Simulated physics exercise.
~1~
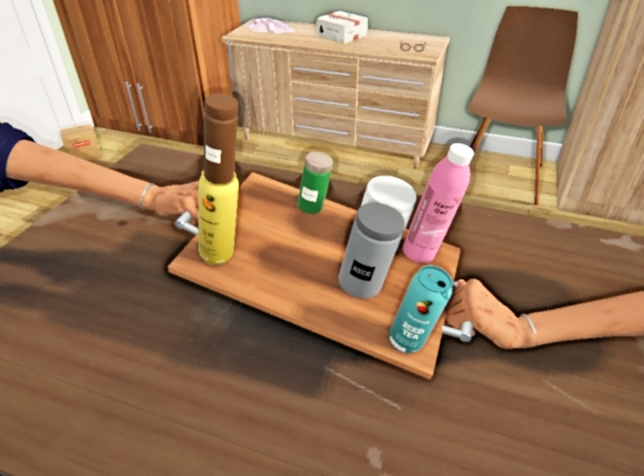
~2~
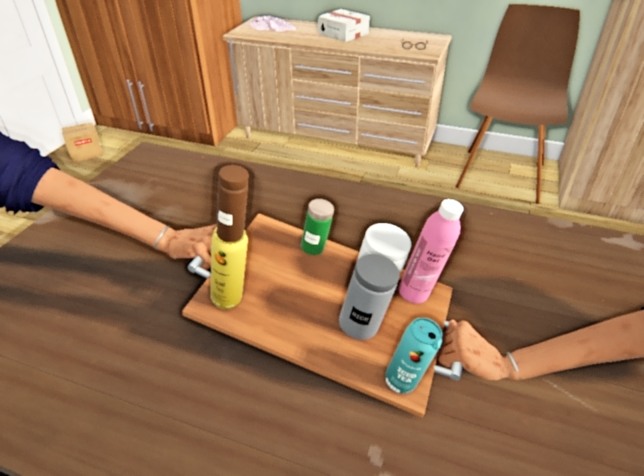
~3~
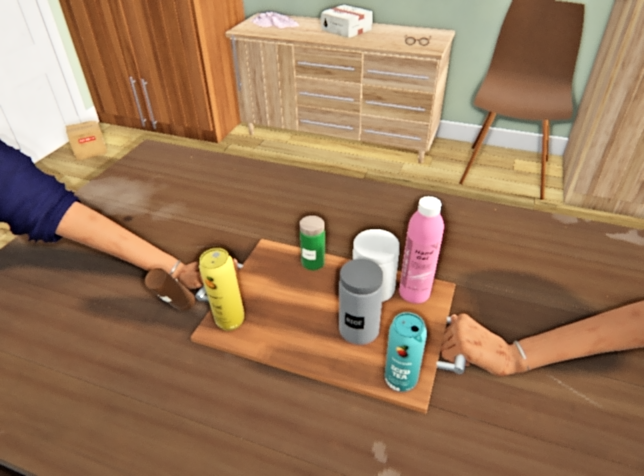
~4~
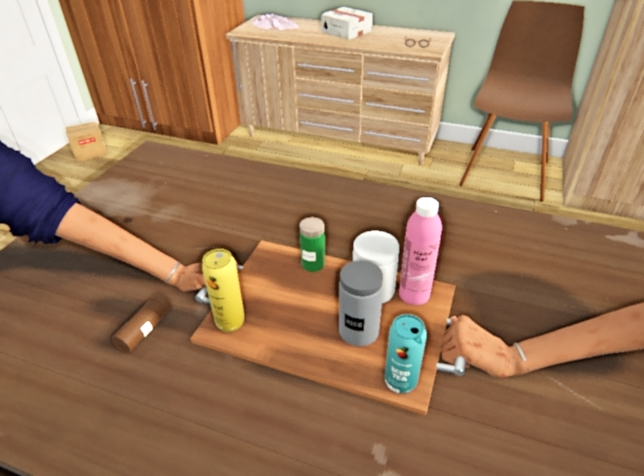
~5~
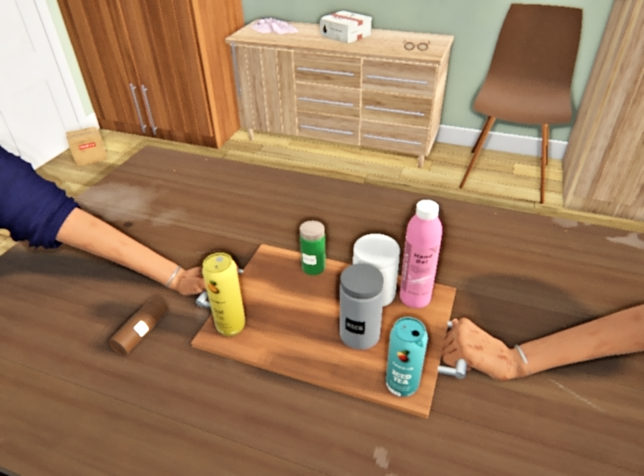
The video shows two hands lowering a wooden tray of bottles, cans and jars onto a table, where the brown shaker stacked on the yellow can topples off the left side. It ends lying on the table while the other six items, including the pink bottle, stay upright on the tray.
